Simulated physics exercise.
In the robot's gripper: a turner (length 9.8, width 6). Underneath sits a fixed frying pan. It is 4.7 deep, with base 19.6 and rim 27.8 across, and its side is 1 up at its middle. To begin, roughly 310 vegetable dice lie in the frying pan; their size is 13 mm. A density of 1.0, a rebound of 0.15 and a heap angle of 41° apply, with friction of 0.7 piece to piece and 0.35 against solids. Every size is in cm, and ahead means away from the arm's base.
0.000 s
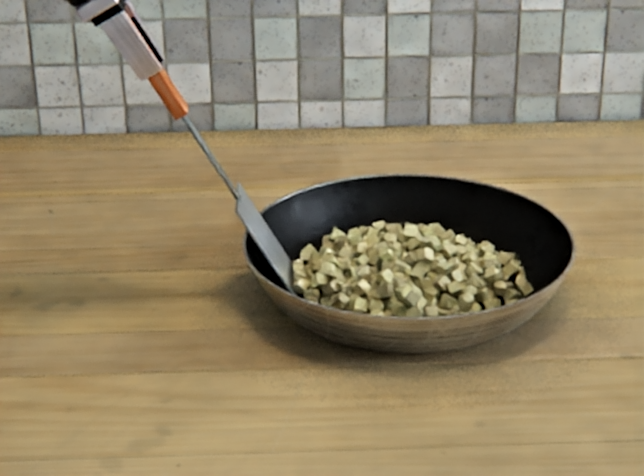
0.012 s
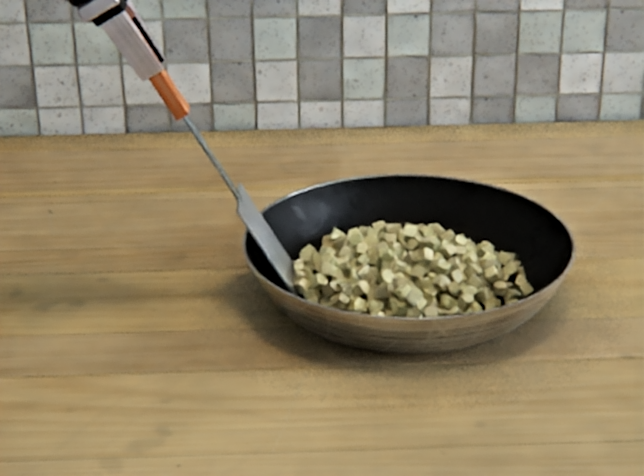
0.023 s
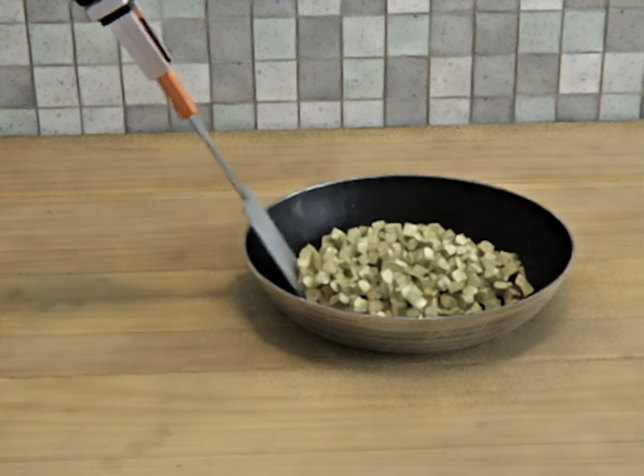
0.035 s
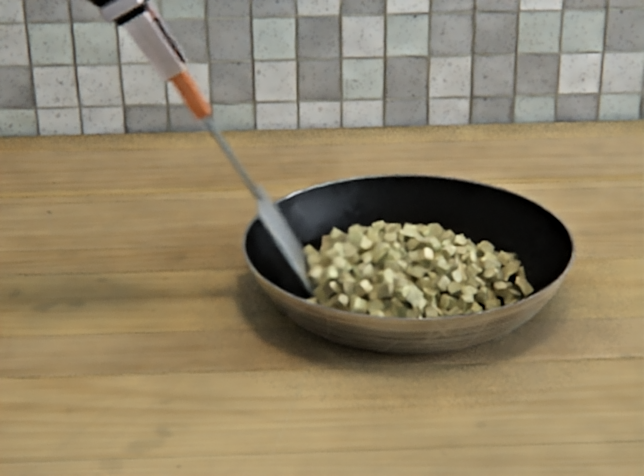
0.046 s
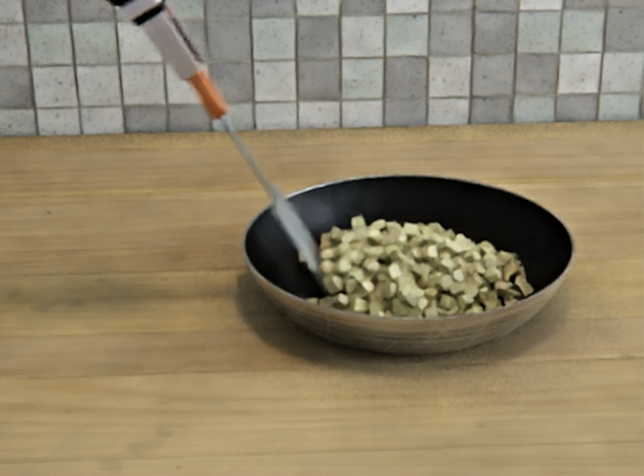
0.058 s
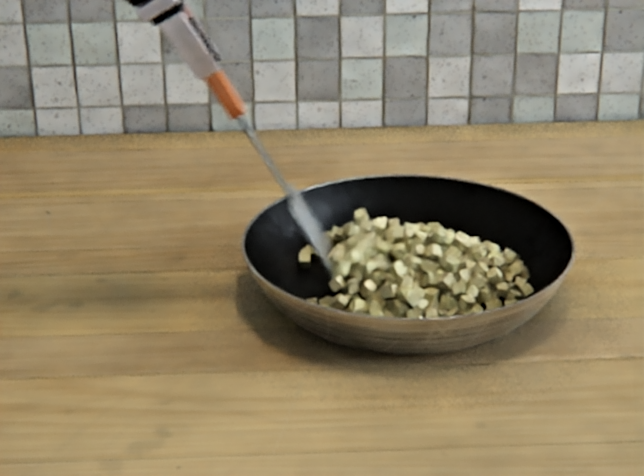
The video shows a robot gripper holding a turner with an orange handle section in a dark frying pan of pale vegetable dice on a wooden surface, then moving it slowly right, pushing the nearest pieces into a slightly higher heap.
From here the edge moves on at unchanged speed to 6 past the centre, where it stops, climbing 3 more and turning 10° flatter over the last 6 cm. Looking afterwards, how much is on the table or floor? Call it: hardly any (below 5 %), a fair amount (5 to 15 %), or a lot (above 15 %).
A fair amount.
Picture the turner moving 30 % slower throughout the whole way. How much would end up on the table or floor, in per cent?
It would be roughly 0 percent.
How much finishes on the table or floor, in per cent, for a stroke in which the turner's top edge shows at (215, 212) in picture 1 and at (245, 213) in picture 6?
Off the vessel, on the table or floor: Some 0 percent.
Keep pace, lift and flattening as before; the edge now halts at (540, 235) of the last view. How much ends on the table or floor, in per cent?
I'd estimate about 25 per cent.
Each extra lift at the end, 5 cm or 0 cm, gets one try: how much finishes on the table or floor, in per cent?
It works out to some 10 per cent for the first setting and some 0 per cent for the second.
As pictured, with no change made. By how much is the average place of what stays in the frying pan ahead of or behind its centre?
The balance point is about 4.5 cm ahead.
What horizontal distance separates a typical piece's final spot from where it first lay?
Distance: Around 4 cm.
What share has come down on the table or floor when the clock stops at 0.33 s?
8 %.
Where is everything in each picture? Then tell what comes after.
Turner top edge at (237, 197), sloping 61°; upper third of the load around (412, 262), from x 300 to 525, top at y 230; 308 in the frying pan, in the first picture.
Turner top edge at (238, 197), sloping 61°; upper third of the load around (412, 262), from x 300 to 525, top at y 230, in the second picture.
Turner top edge at (245, 197), sloping 61°; upper third of the load around (411, 263), from x 305 to 525, top at y 230, in the third picture.
Turner top edge at (258, 197), sloping 61°; upper third of the load around (400, 263), from x 305 to 525, top at y 230, in the fourth picture.
Turner top edge at (275, 197), sloping 61°; upper third of the load around (402, 260), from x 305 to 525, top at y 225, in the fifth picture.
Turner top edge at (291, 197), sloping 61°; upper third of the load around (406, 256), from x 305 to 525, top at y 215; 308 in the frying pan, in the sixth picture.
After 0.09 s, sloping 61°, highest piece 6 above the table; 308 in the frying pan.
After 0.11 s, sloping 58°, highest piece 8 above the table; 308 in the frying pan.
After 0.33 s, sloping 51°, highest piece 5 above the table; 282 in the frying pan, 25 on the table or floor, 1 on the blade or in flight.
After 1.38 s, sloping 51°, highest piece 5 above the table; 282 in the frying pan, 26 on the table or floor.
At rest, 282 in the frying pan, 26 on the table or floor. That is 8 % on the table or floor.
